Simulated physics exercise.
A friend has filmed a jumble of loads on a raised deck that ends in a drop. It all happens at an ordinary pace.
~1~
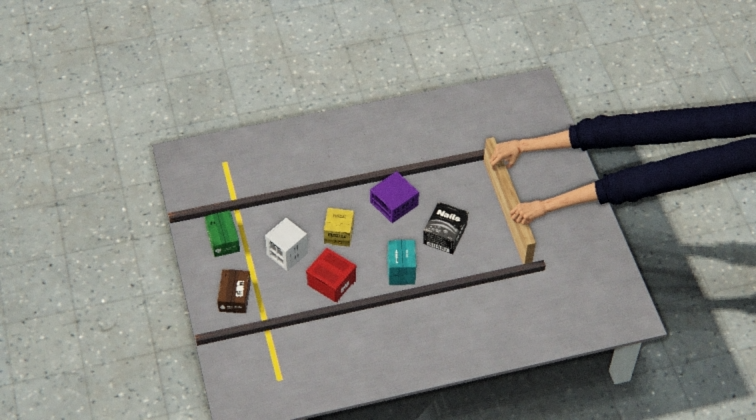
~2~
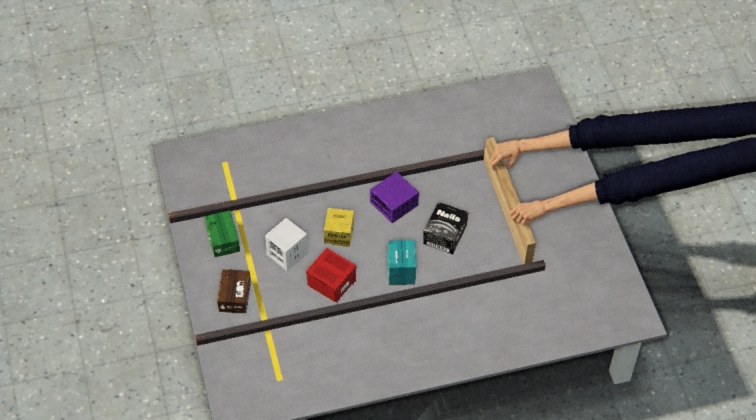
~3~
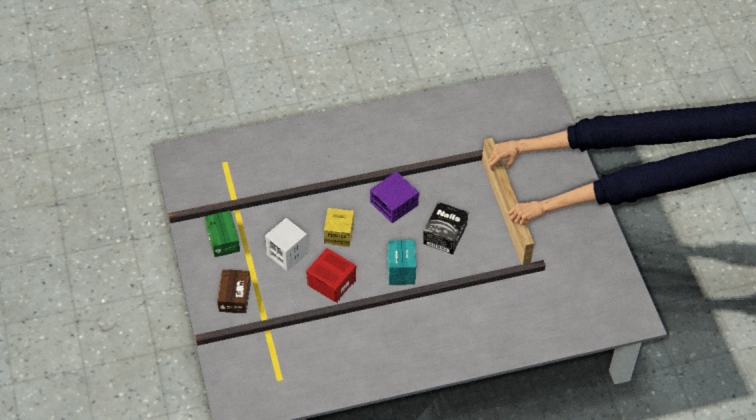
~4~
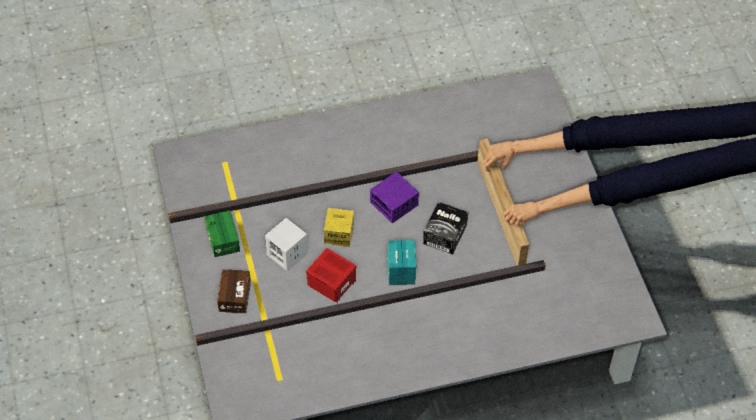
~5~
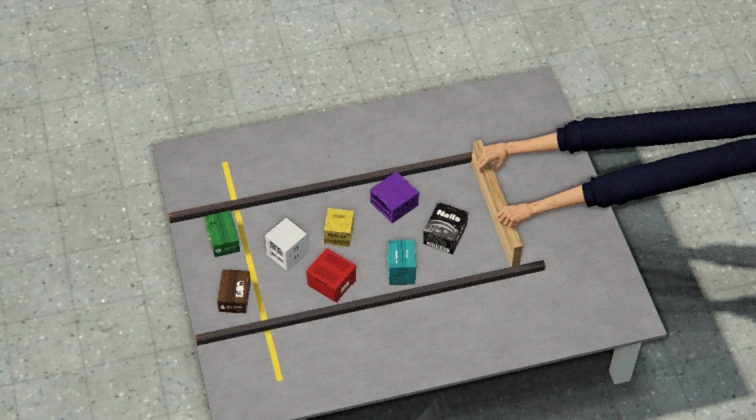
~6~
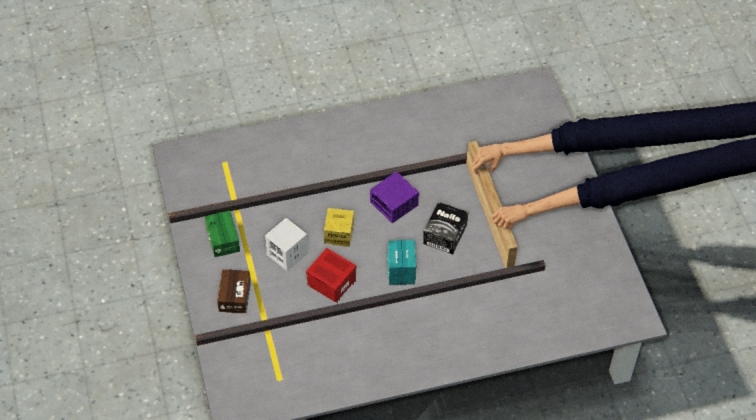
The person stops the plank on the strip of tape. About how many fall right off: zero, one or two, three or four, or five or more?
Outcome: The number that fall off is one or two.
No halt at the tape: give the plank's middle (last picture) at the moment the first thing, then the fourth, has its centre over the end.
Near (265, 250) and (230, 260).
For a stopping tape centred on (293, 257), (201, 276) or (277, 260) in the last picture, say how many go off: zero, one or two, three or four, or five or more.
The falls would be not one; five or more; none at all.
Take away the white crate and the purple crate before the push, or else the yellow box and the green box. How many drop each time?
1 in the first case, 1 in the second.
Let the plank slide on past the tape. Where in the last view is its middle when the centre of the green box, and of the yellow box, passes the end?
At (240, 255) for the green box; at (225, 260) for the yellow box.
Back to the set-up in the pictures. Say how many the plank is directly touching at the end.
In contact: 3.
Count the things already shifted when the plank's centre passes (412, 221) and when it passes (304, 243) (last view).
3 and 7.
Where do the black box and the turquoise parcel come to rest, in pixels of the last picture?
First (237, 274), then (248, 303).
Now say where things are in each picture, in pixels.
The first frame shows brown parcel (234, 291); green box (222, 234); white crate (287, 245); plank (509, 201); tape (251, 266).
The second frame shows green box (222, 234); red tote (332, 276).
The third frame shows white crate (287, 245); plank (507, 201).
The fourth frame shows brown parcel (234, 291); black box (446, 228).
The fifth frame shows green box (222, 234); purple crate (395, 197).
The sixth frame shows brown parcel (234, 291); green box (222, 234); white crate (287, 245); plank (491, 204); tape (251, 266).
A little later, none off yet; brown parcel at rest near (234, 291); green box at rest near (222, 234); white crate at rest near (287, 245).
When it is over, the number that fall off is one or two; down, brown parcel.
